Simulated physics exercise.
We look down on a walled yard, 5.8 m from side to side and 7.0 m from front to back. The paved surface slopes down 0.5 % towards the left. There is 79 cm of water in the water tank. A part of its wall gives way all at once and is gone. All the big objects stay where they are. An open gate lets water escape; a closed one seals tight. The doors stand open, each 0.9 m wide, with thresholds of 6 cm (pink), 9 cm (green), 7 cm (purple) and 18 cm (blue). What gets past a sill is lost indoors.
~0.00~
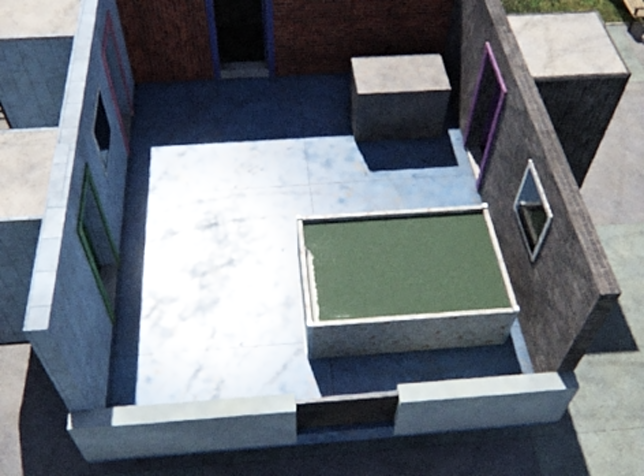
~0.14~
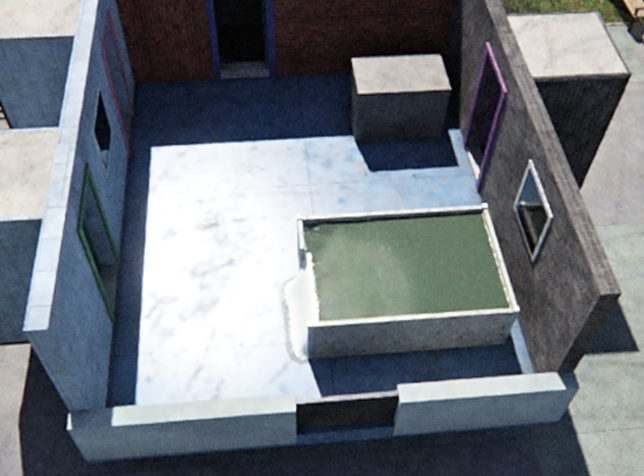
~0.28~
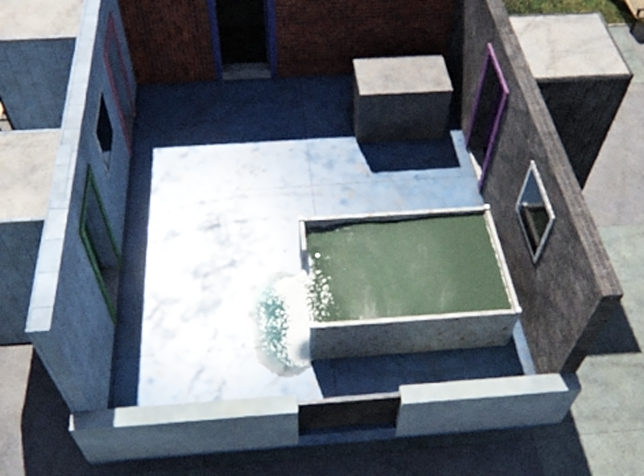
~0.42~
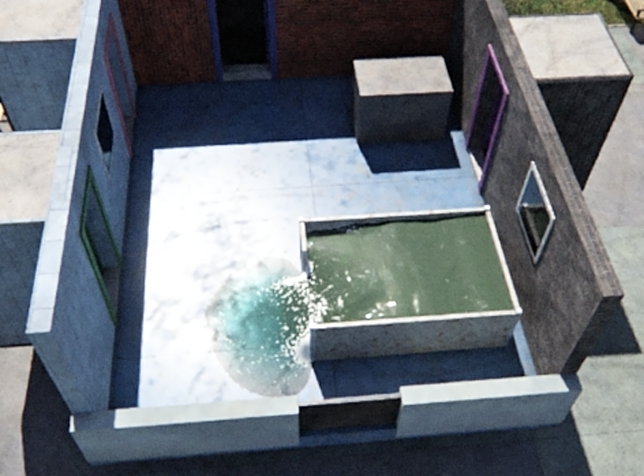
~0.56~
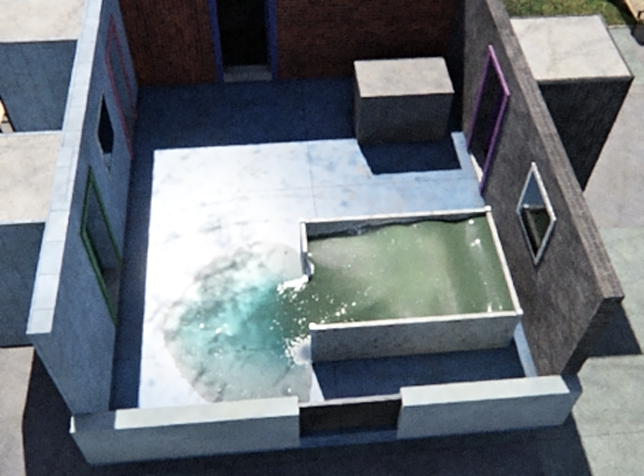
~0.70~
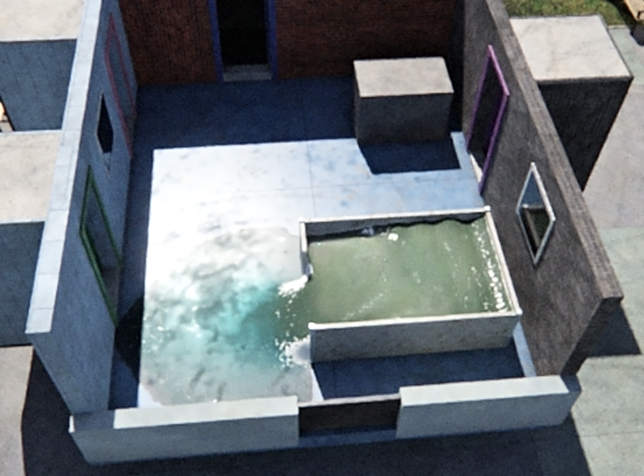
A large raised tank of greenish water in a walled yard lost part of its left wall, and water poured through the gap, foaming and spreading leftward across the pale paving in a widening pool.
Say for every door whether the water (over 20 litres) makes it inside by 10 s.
The water let in: At the pink door it exceeds the limit; at the green door it goes over the limit; at the purple door it stays under the limit; at the blue door it keeps below the limit.
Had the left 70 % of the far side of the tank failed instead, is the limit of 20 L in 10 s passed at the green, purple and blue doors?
Then: Green below, purple above, blue above.
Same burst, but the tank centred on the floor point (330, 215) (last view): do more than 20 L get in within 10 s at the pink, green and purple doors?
Then: Pink past it, green past it, purple above.
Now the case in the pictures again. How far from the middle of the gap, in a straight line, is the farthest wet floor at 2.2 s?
About 5.0 m.
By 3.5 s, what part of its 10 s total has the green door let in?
About 70 per cent.
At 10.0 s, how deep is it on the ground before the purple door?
Roughly 6.0 cm deep.
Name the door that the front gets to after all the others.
It is the purple one.
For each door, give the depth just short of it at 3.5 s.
Depths in cm: Pink 7, green 26, purple 0, blue 0.
After 1.4 s water covers 30 % of the floor and is deepest (60 cm) near (120, 435); pink door not reached, green door 23 cm at the sill, 48 L in, purple door not reached, blue door not reached.
After 2.2 s water covers 30 % of the floor and is deepest (48 cm) near (190, 416); pink door 2 cm at the sill, 0 L in, green door 34 cm at the sill, 173 L in, purple door not reached, blue door not reached.
After 3.5 s water covers 45 % of the floor and is deepest (31 cm) near (121, 278); pink door 7 cm at the sill, 0 L in, green door 26 cm at the sill, 353 L in, purple door not reached, blue door not reached.
After 6.0 s water covers 70 % of the floor and is deepest (22 cm) near (111, 386); pink door 7 cm at the sill, 1 L in, green door 19 cm at the sill, 456 L in, purple door not reached, blue door 16 cm at the sill, 0 L in.
After 10.0 s water covers 100 % of the floor and is deepest (18 cm) near (349, 85); pink door 10 cm at the sill, 49 L in, green door 10 cm at the sill, 516 L in, purple door 6 cm at the sill, 4 L in, blue door 10 cm at the sill, 0 L in.
